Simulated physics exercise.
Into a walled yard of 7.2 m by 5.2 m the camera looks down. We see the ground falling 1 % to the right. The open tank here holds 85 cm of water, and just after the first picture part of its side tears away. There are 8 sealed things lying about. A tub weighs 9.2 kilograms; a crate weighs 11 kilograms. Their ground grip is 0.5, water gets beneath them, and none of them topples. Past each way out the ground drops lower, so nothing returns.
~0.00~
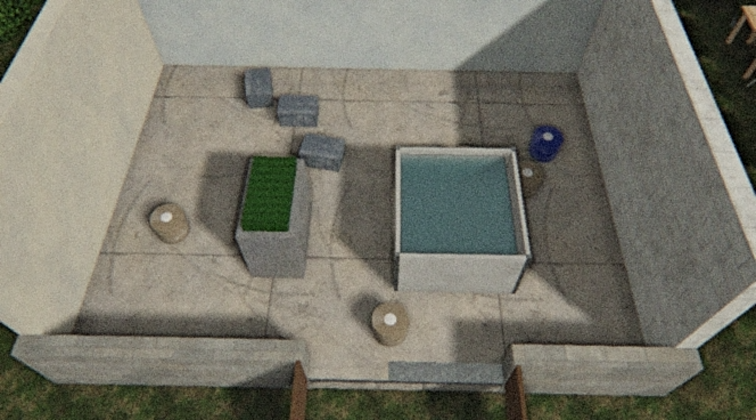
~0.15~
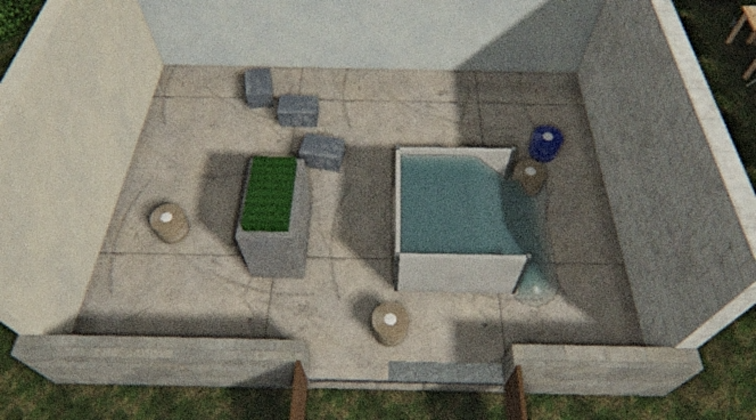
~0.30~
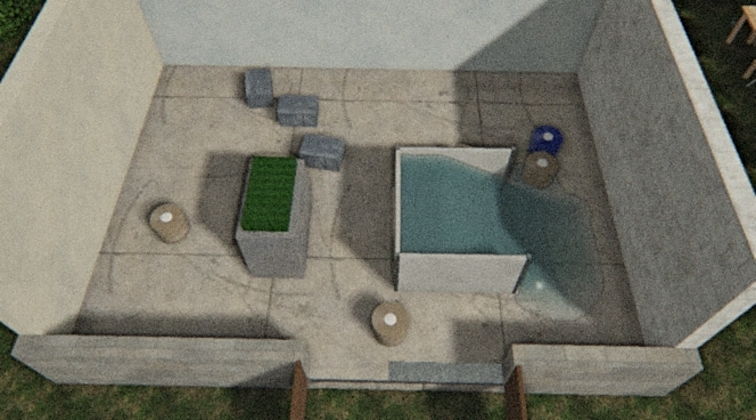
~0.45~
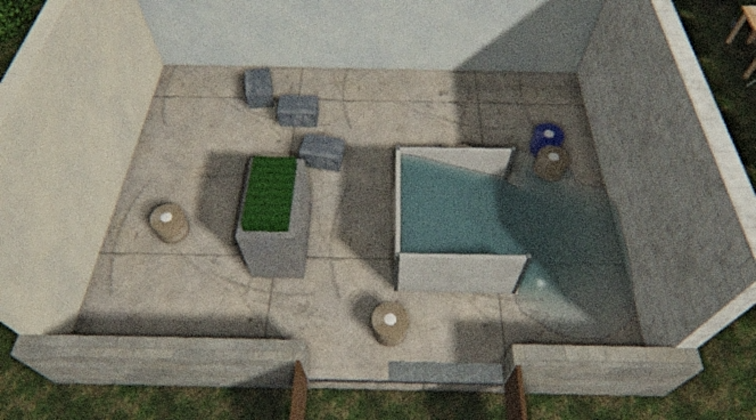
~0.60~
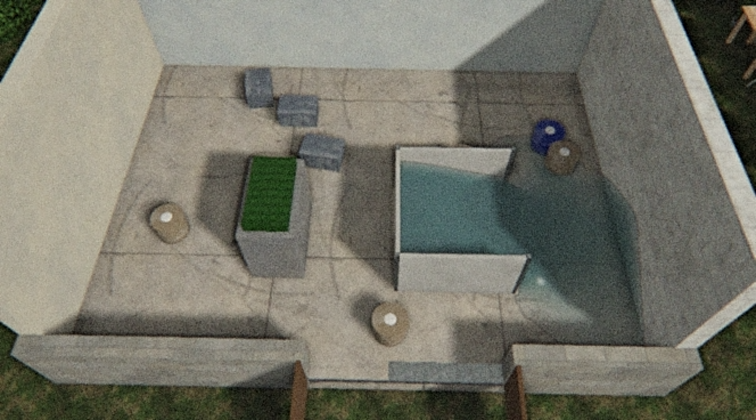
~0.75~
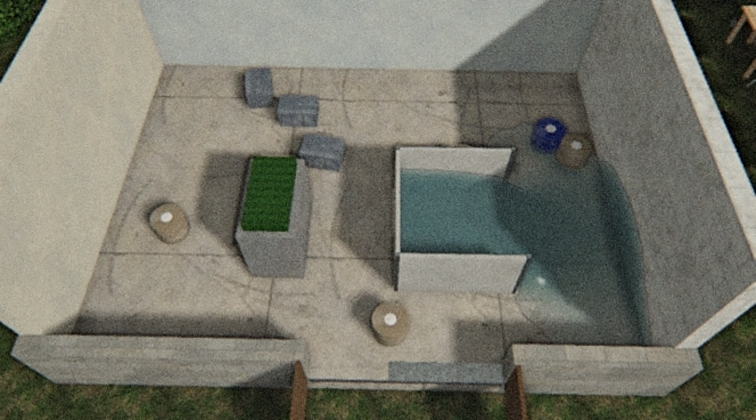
In a walled concrete yard, an open tank of water stands near a grass-topped block and several scattered tubs and grey blocks. The tank's right side gives way, and water spreads across the floor toward the right wall, shifting a brown tub rightward past the blue one, which moves only slightly.
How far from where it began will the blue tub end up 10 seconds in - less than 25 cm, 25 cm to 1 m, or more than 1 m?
The way I see it, it gets displaced a long stretch.
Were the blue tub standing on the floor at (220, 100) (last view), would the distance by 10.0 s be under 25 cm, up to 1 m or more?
In the end it goes partway.
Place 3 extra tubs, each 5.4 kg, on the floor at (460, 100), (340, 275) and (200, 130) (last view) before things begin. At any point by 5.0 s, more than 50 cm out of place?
Order as asked - farther, farther, not as far.
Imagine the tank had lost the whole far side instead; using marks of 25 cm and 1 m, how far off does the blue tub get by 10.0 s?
Then the blue tub travels far.
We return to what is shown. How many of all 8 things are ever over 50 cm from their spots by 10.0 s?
I count 6 of them.
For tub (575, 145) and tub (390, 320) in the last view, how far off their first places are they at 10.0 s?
The first ends 450 cm from its start, the second 350 cm.
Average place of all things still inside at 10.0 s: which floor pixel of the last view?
They average out to somewhere around (275, 175).
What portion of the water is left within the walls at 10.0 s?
Roughly 88 percent.
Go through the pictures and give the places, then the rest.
In the first frame, the blue tub at (548, 137) rests on the ground; water covers 2.4 m2; 0 of 8 have shifted.
In the second frame, the blue tub at (548, 137) rests on the ground; 3.5 m2 under water; 1 of 8 have shifted.
In the third frame, the blue tub at (548, 137) rests on the ground; 4.9 m2 under water; 2 of 8 have shifted.
In the fourth frame, the blue tub at (549, 134) rests on the ground, 6 cm from its start; 6.3 m2 under water; 3 of 8 have shifted.
In the fifth frame, the blue tub at (550, 131), on the bottom, 14 cm from its start; water covers 7.1 m2; 3 of 8 have shifted.
In the sixth frame, the blue tub at (551, 129) rests on the ground, 18 cm from its start; 7.5 m2 under water; 3 of 8 have shifted.
After 2.0 s the blue tub is near (496, 92), 1.2 m from its start, aground; 0 of 8 are out; 1 afloat.
After 4.5 s the blue tub is near (299, 100), 3.9 m from its start, aground; 0 of 8 are out; 1 afloat.
After 7.0 s the blue tub is near (289, 97), 4.1 m from its start, aground; 0 of 8 are out; 2 afloat.
After 10.0 s the blue tub is near (328, 103), 3.4 m from its start, afloat; 0 of 8 are out; 5 afloat.
